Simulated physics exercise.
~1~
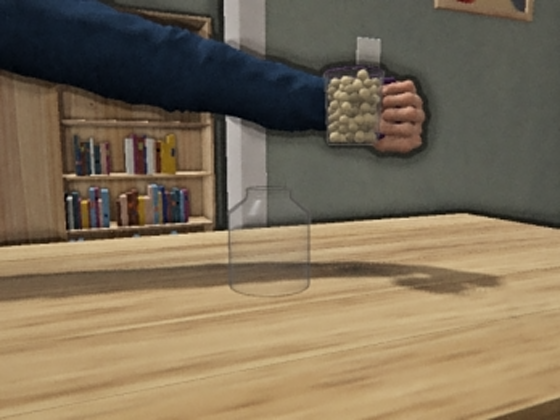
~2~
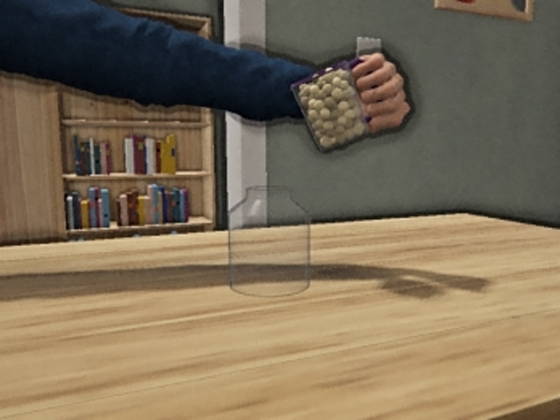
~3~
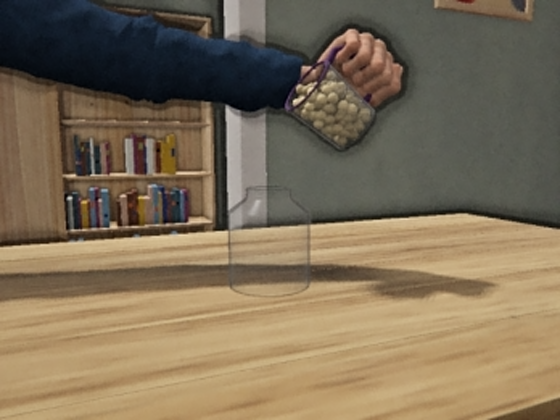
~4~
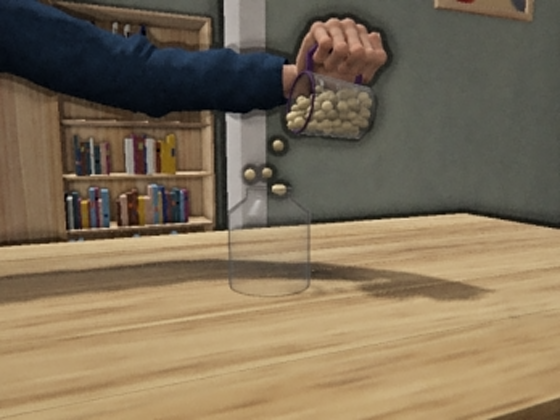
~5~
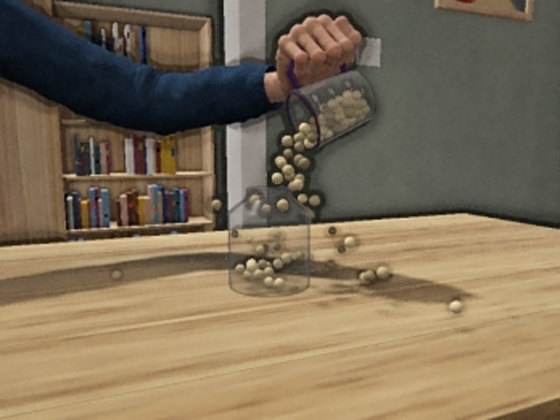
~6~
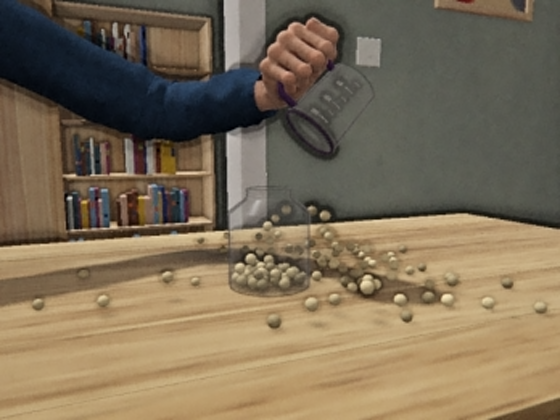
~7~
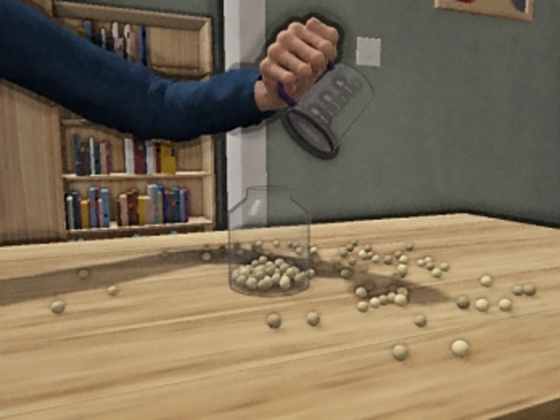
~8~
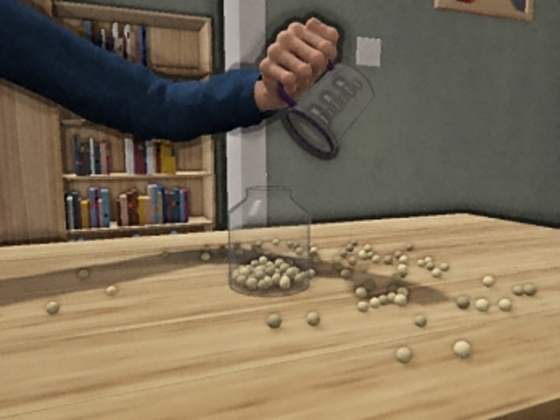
An arm in a dark blue sleeve reaches in from the left, holding a clear cup full of pale, round nuts above a light wooden table, seen from a still, slightly raised view. An empty glass jar stands on the table below, with a bookshelf at left and a grey-green wall behind. The hand moves a little left and tips the cup steadily until nuts tumble out. Some drop into the jar, while many others bounce and scatter across the tabletop. The emptied cup stays tilted mouth-down above, the jar partly filled and most nuts lying outside.
